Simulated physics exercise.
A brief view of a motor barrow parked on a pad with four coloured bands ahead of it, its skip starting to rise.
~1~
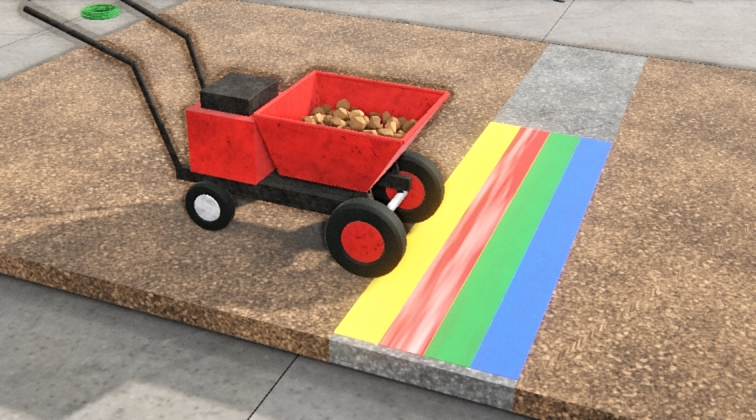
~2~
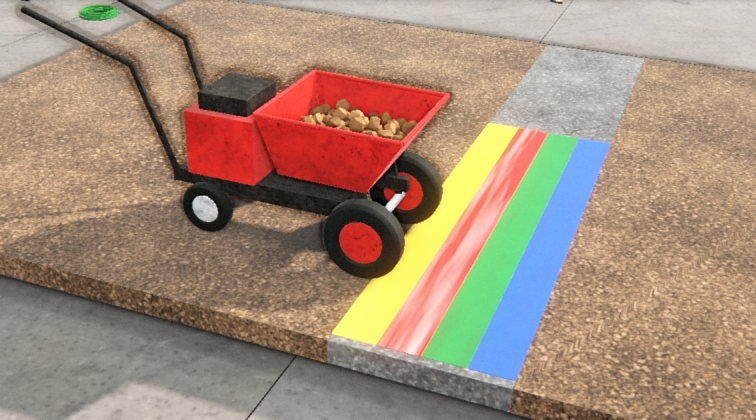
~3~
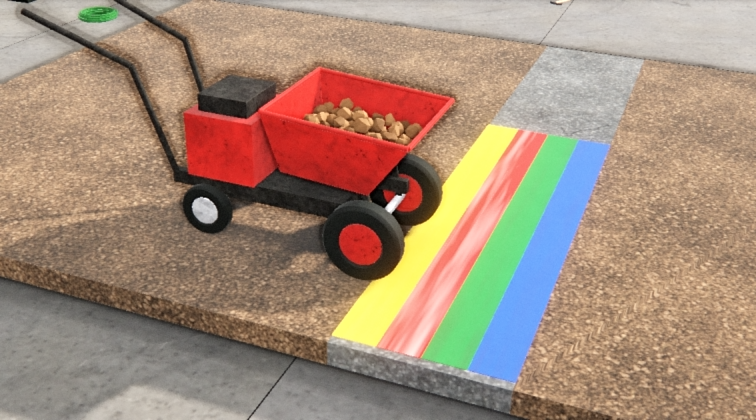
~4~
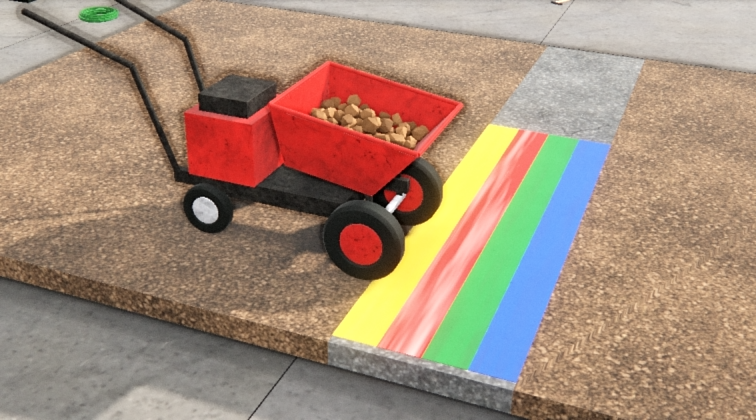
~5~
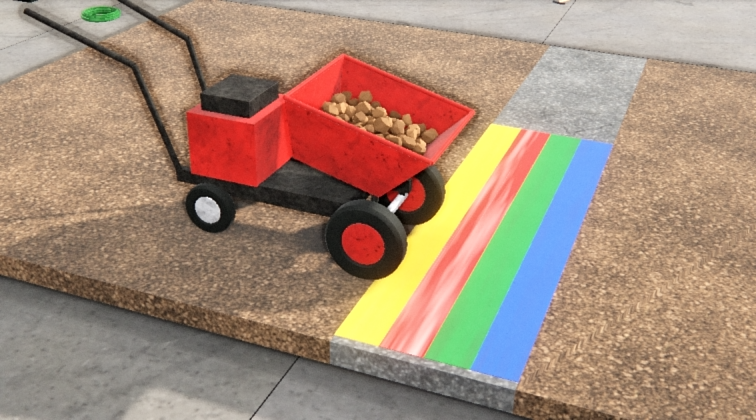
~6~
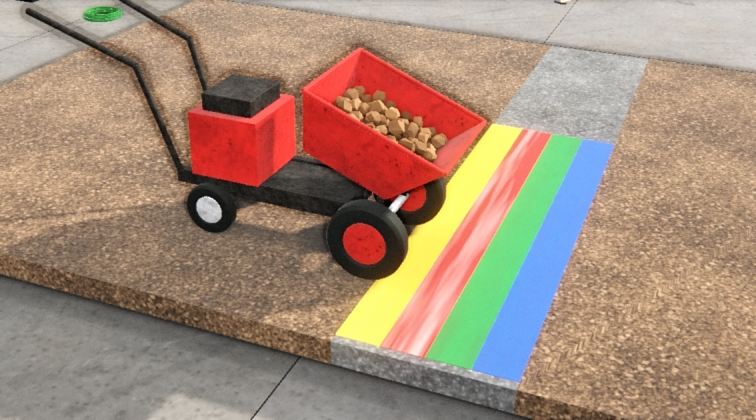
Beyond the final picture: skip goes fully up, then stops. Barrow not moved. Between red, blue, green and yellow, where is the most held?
On blue.
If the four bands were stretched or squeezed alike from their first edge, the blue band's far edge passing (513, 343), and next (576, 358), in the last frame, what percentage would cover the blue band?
In turn, 40 and 40 in a hundred.
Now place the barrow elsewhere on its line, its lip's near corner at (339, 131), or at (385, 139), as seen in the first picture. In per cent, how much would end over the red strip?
The first gives close to 30 per cent and the second 0 per cent.
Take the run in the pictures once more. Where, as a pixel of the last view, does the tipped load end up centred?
Somewhere around (543, 276) in the last picture.
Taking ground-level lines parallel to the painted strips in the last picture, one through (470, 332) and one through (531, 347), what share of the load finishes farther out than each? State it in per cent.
70 % and 20 %.
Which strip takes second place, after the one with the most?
That would be the green one, in second.
Shortly afterwards, skip tipped steeply; the whole lot in the skip.
Next, skip tipped right over; the bulk in the skip; a little over the green strip; near a quarter over the blue strip; only a few off the paint.
Some moments later, skip tipped right over; near a quarter in the skip; a little over the green strip; near a third over the blue strip; near a quarter off the paint.
In the end, skip tipped right over; near a quarter in the skip; none at all over the yellow strip; none at all over the red strip; a little over the green strip; near a third over the blue strip; near a quarter off the paint.
